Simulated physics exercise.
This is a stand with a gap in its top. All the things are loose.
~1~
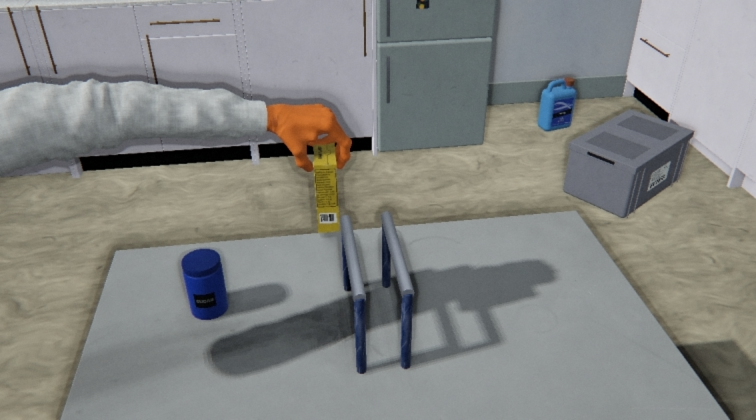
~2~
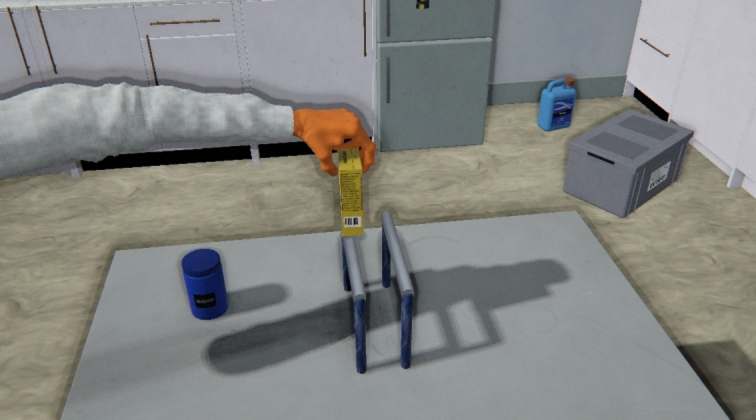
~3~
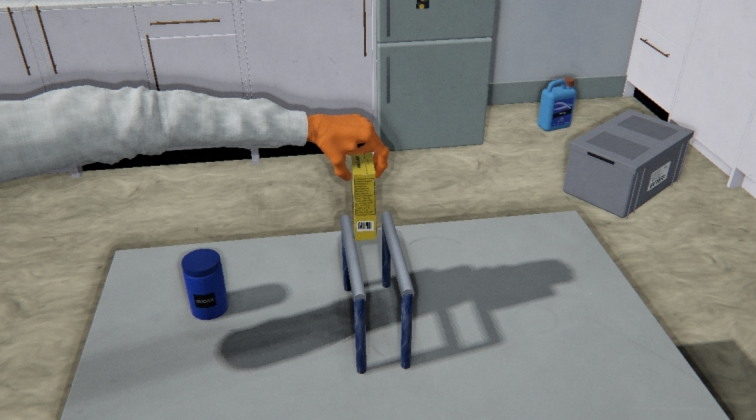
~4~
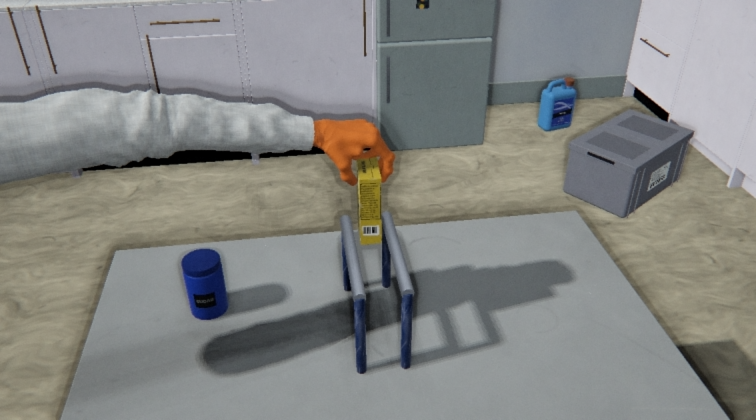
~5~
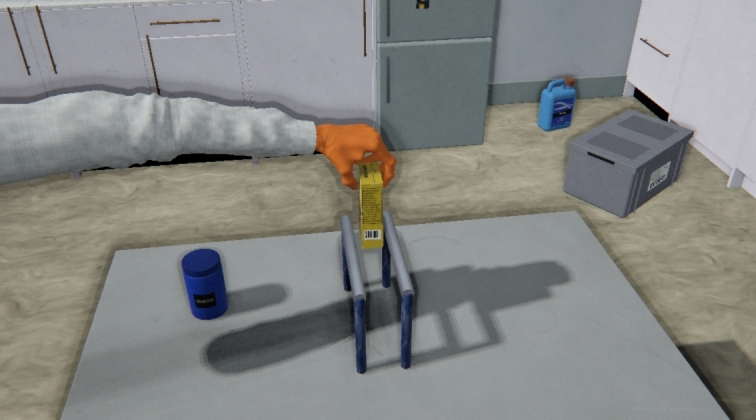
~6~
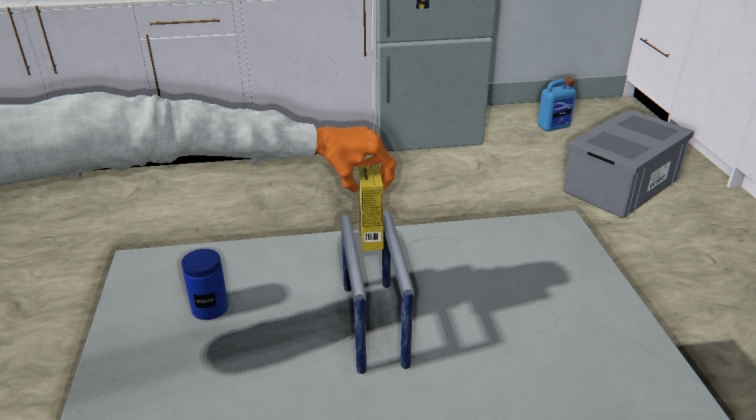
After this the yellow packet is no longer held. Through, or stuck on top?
Here the packet drops through.
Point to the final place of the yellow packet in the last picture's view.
At about (372, 299).
Then, 0.20 s later than the last frame, yellow packet moved a little near (371, 227).
Then, 0.30 s later than the last frame, yellow packet moved well along near (372, 287).
When it is over, moved from the start, yellow packet; blue jar as before. End places, in pixels of the last picture, yellow packet near (372, 299). The packet goes down the gap.
